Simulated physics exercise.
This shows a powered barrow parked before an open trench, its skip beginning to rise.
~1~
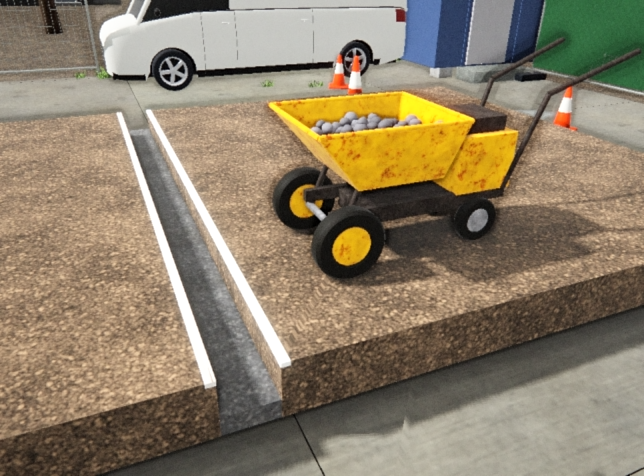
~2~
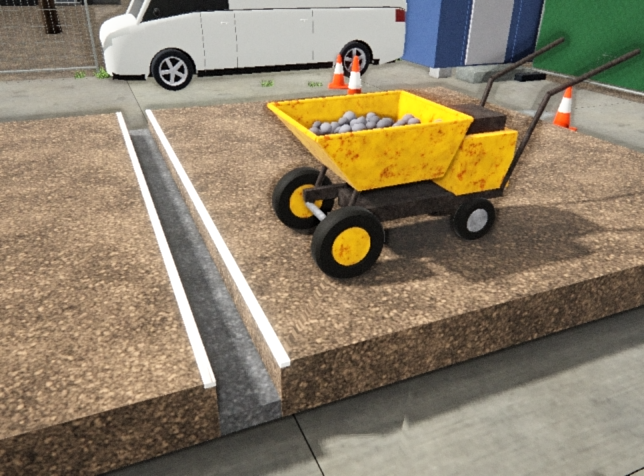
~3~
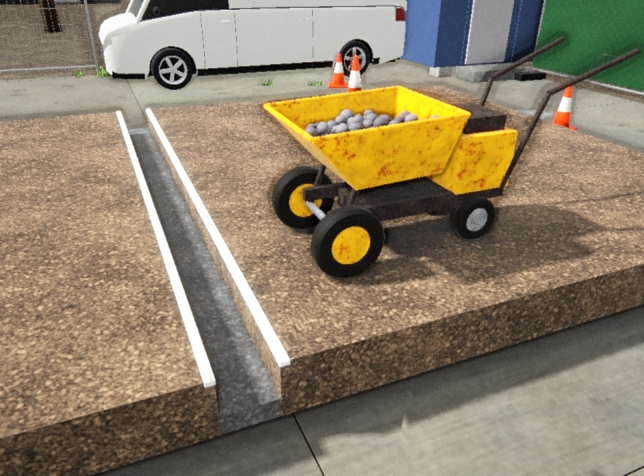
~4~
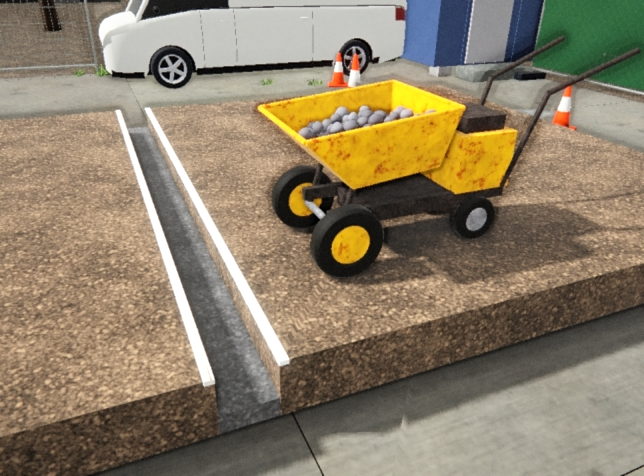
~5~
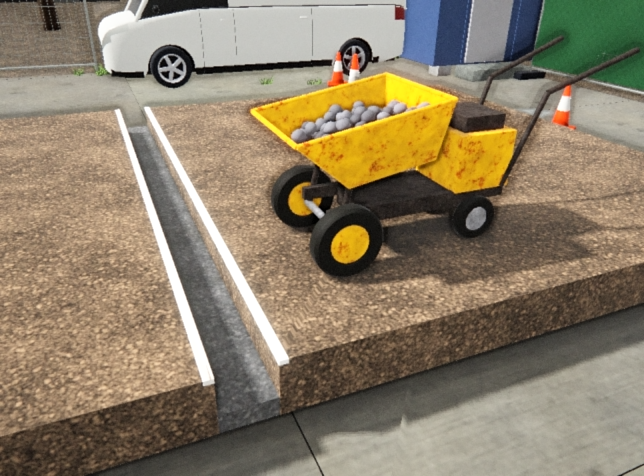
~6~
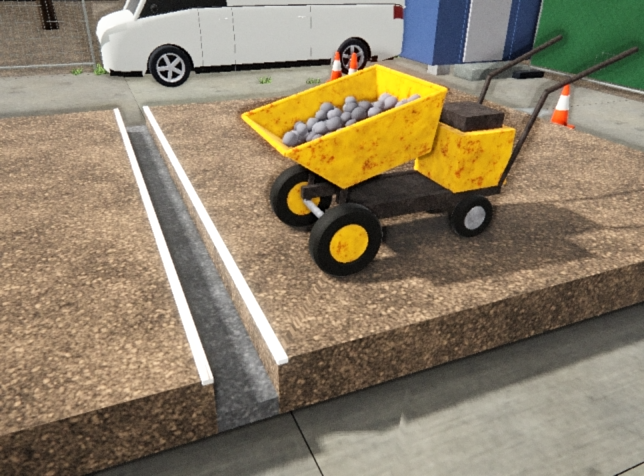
Yellow powered barrow loaded with round grey cobbles standing beside a narrow open trench, its skip slowly tilting forward to the left.
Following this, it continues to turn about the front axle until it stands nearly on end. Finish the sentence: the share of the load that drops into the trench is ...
More than half.
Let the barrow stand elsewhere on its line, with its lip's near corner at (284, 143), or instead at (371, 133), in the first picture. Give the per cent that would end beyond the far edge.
About 60 percent the first time, about 0 percent the second.
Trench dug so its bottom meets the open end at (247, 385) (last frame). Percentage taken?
Estimate: Approx. 50 %.
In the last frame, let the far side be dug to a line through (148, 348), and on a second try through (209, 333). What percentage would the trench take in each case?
Lab note: Try one about 100 %, try two about 50 %.
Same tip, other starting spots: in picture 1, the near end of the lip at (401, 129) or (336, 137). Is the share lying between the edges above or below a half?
Okay, first it's a smaller portion, and then it's the bigger portion.
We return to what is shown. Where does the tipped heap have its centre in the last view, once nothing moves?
I'd say the middle ends up at about (197, 283).
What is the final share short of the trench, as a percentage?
About 0 %.
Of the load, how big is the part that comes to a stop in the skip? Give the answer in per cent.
Estimate: Some 5 %.
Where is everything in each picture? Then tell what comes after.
In the first frame, lip of the skip (319, 139), level; top of the load (373, 128), round cobbles; first edge of the trench (265, 324); far edge (196, 340), the trench under half as wide as the skip, and about half as deep as wide.
In the second frame, lip of the skip (317, 139), level; top of the load (371, 128).
In the third frame, lip of the skip (313, 140), tipped barely; top of the load (368, 126).
In the fourth frame, lip of the skip (306, 143), tipped a little; top of the load (375, 126).
In the fifth frame, lip of the skip (297, 148), tipped a little; top of the load (388, 112).
In the sixth frame, lip of the skip (286, 154), tipped clearly; top of the load (387, 119); first edge of the trench (262, 321); far edge (193, 337).
Just after the last frame, skip tipped steeply; every one in the skip.
A moment on, skip tipped right over; the larger part in the skip; about a tenth in or heaped over the trench; just a few beyond it; just a few falling.
Further on, skip tipped right over; about a tenth in the skip; the larger part in or heaped over the trench; roughly a quarter beyond it.
When it is over, skip tipped right over; just a few in the skip; the larger part in or heaped over the trench; roughly a quarter beyond it.
